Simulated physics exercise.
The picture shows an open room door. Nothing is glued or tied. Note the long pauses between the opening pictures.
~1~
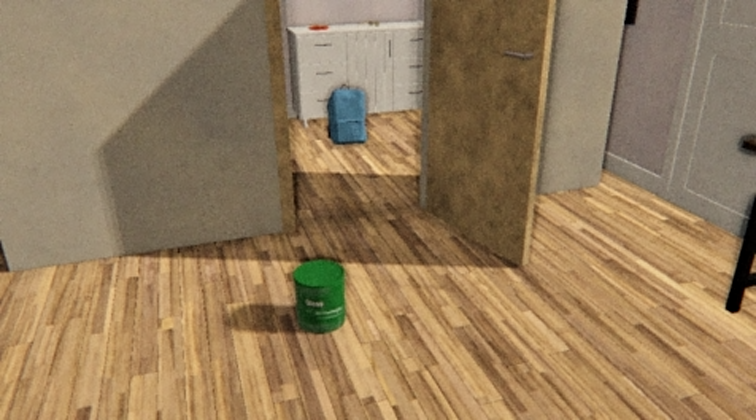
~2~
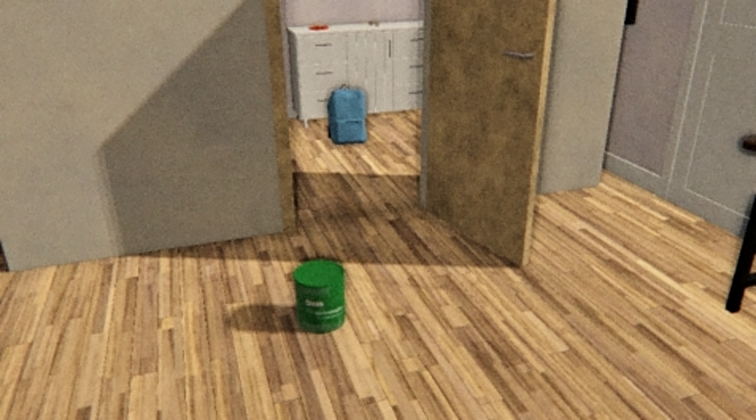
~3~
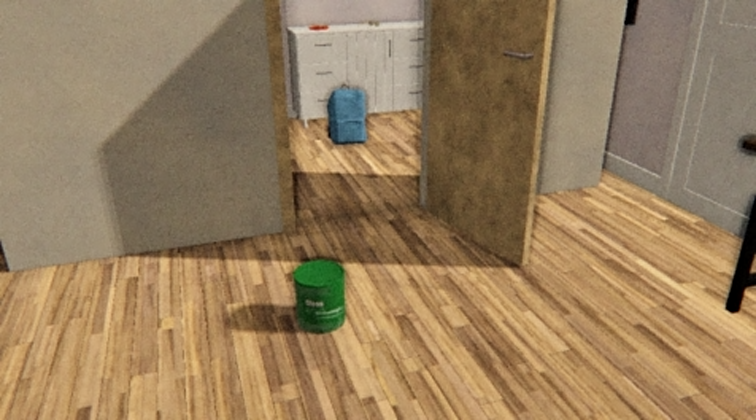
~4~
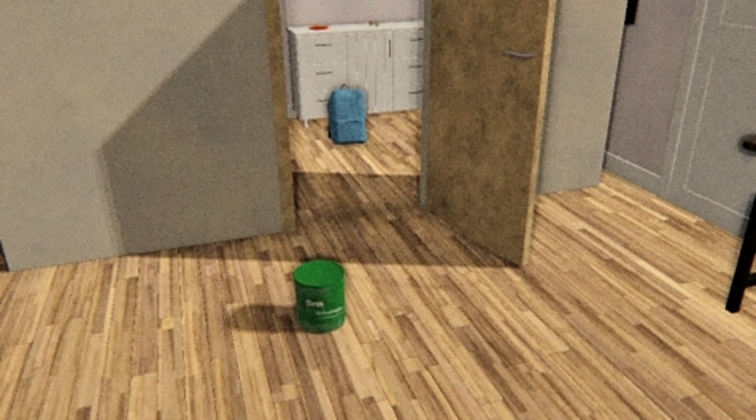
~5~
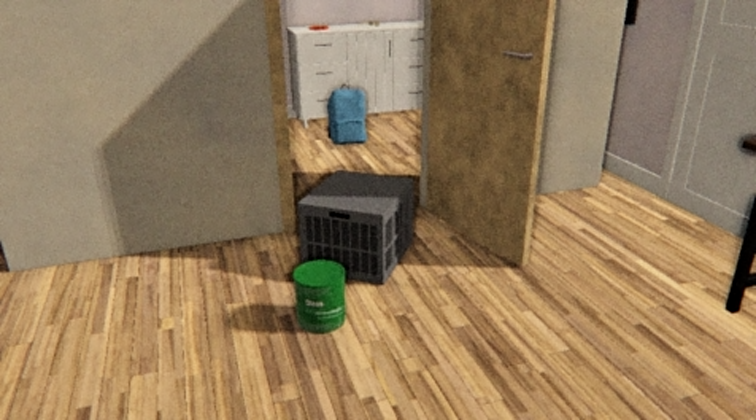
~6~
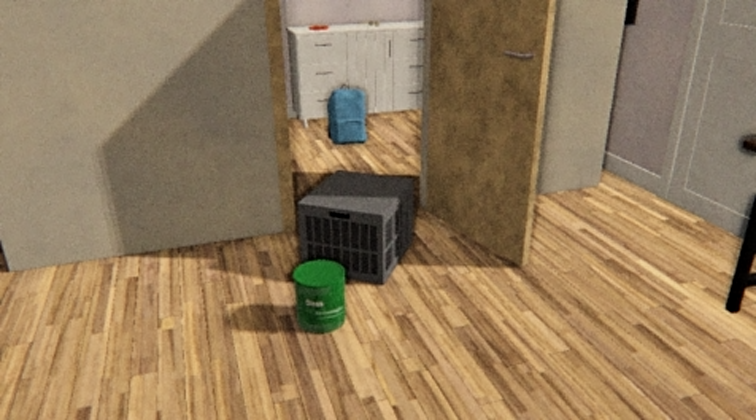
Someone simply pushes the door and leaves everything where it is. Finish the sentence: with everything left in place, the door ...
The door is held partway open.
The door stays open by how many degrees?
It stays open at around 50°.
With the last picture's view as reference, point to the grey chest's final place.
Around (345, 222).
Then, 0.50 s after the last picture, open by 92°.
Then, 0.80 s after the last picture, open by 73°.
Then, 1.00 s after the last picture, open by 58°.
Then, 1.20 s after the last picture, open by 51°; grey chest slid a little near (348, 223).
At rest, open by 49°; both in place. Seen from the same camera at the end, grey chest near (345, 222).
